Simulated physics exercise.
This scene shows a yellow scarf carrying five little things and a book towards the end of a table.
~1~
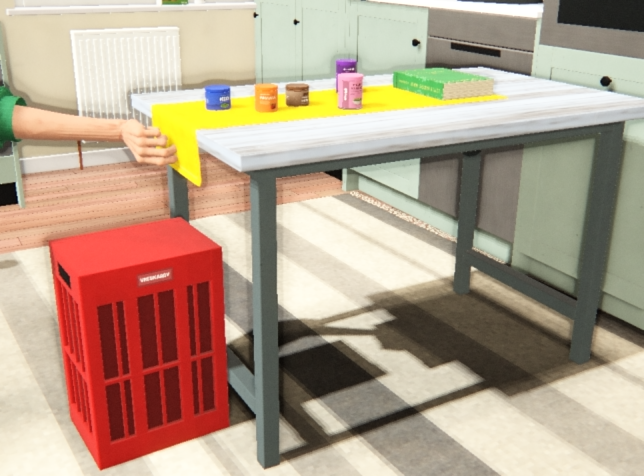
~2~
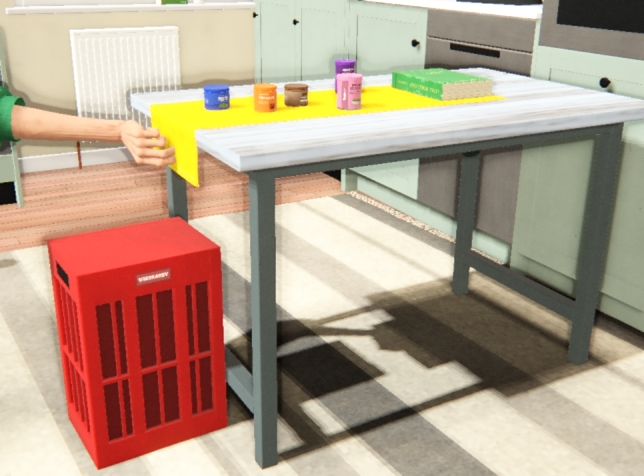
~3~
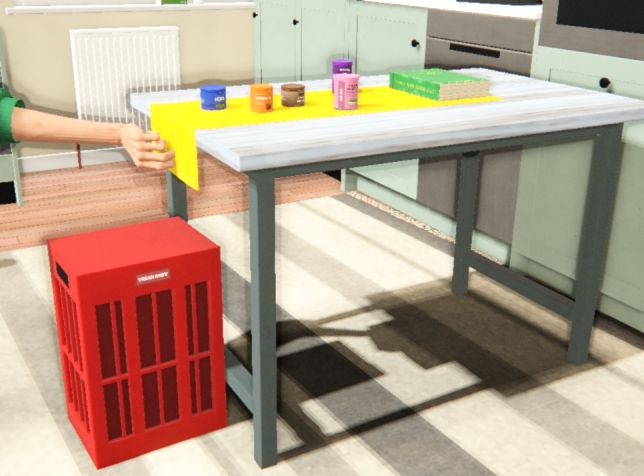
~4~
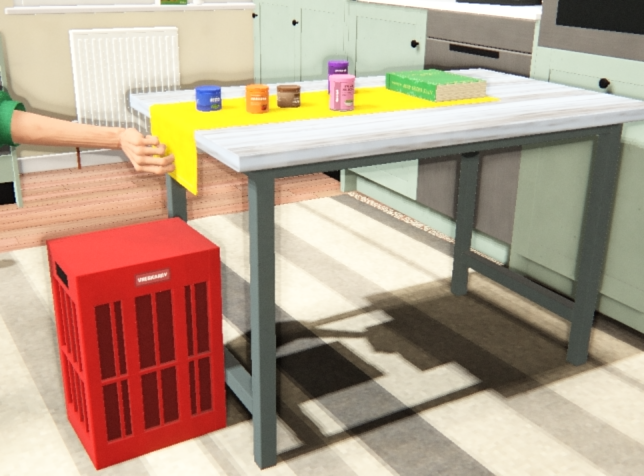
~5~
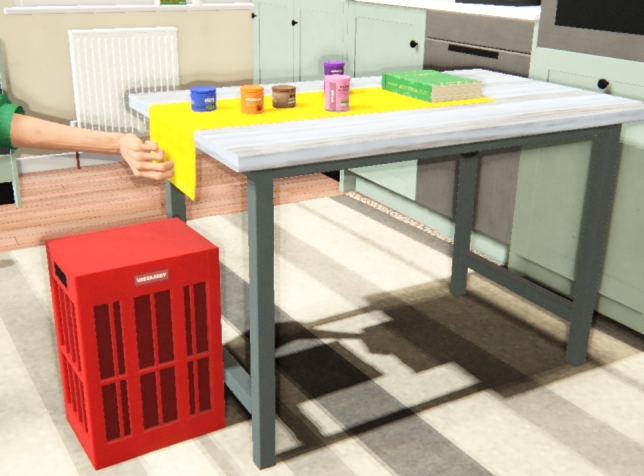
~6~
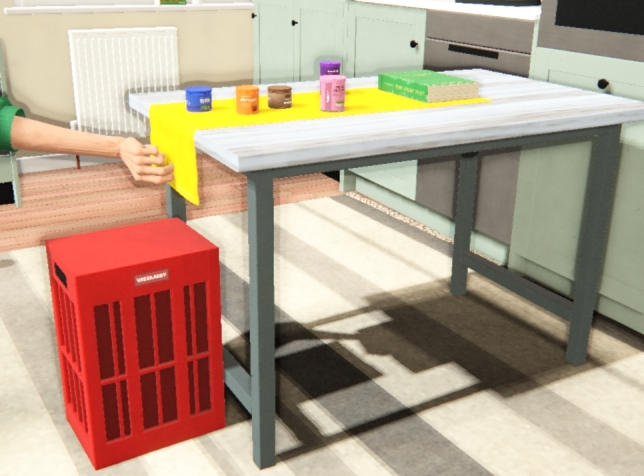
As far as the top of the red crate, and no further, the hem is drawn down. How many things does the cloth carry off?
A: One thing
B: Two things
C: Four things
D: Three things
Answer: A.
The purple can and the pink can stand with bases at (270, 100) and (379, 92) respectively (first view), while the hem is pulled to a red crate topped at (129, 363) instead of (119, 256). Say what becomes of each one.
So the purple can leaves, and the pink can stays there.
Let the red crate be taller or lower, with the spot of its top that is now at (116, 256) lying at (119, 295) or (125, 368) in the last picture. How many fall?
For the first height 2, for the second 4.
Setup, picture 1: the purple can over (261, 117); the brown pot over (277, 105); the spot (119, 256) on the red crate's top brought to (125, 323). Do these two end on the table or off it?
First the purple can: It ends off the top. Then the brown pot: It ends off the top.
Soon after, hem near (174, 209); all still up.
Then, hem on the crate; blue pot gone.
At rest, hem on the crate; blue pot gone. It carries off one.
